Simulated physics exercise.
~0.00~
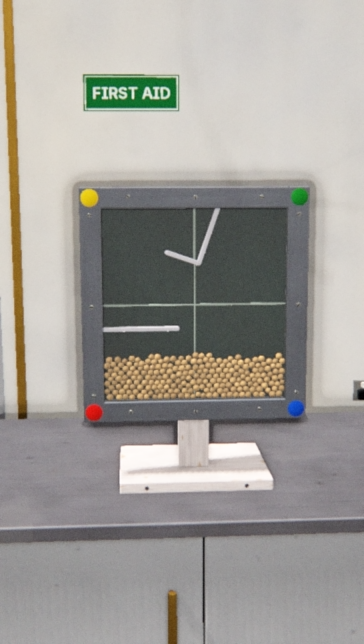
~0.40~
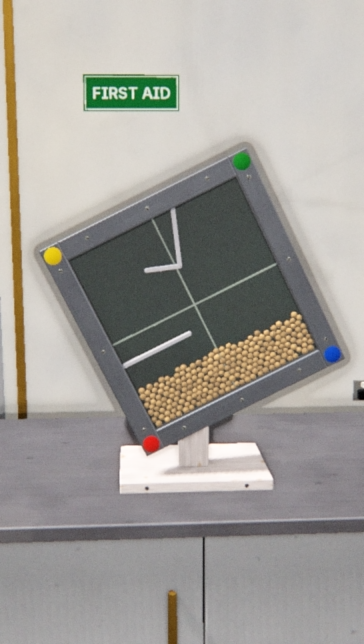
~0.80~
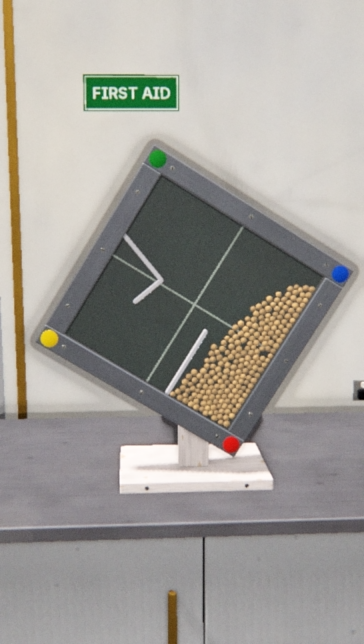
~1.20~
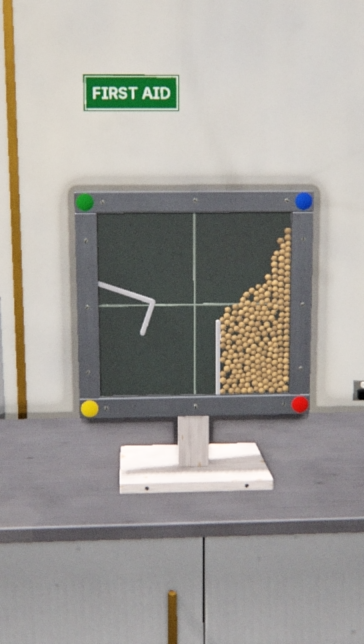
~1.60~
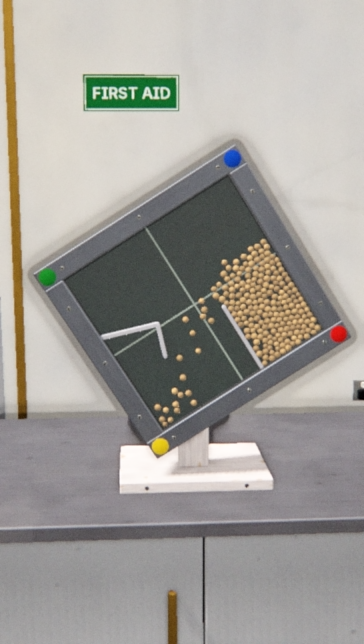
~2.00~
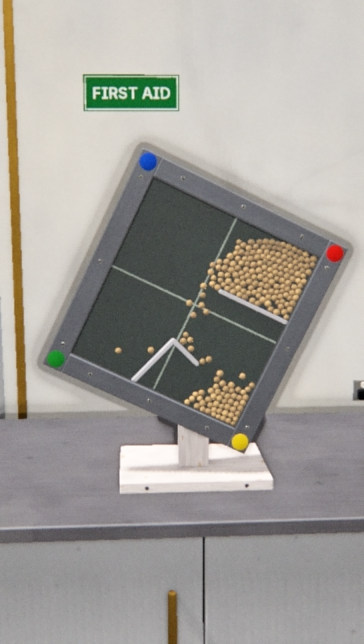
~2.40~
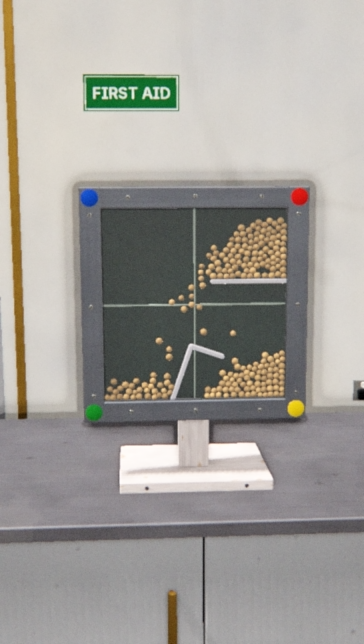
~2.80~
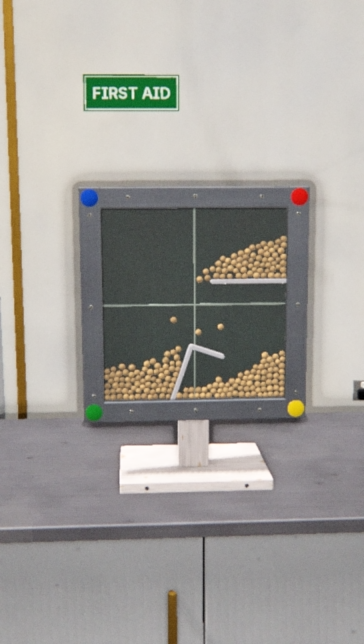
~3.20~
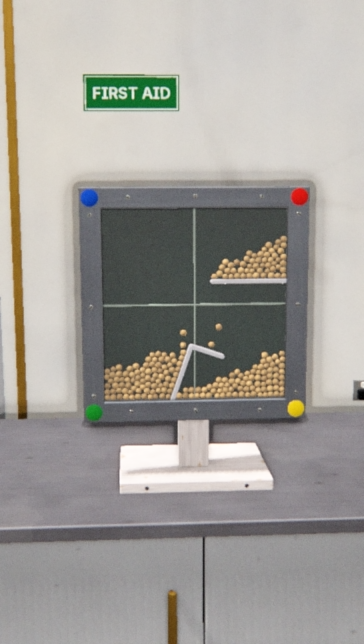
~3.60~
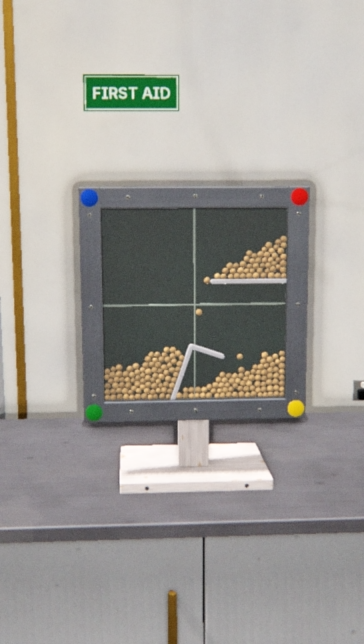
On a grey counter, a square bead maze turning anticlockwise half a turn, beads spilling off a ledge and settling in three quarters.
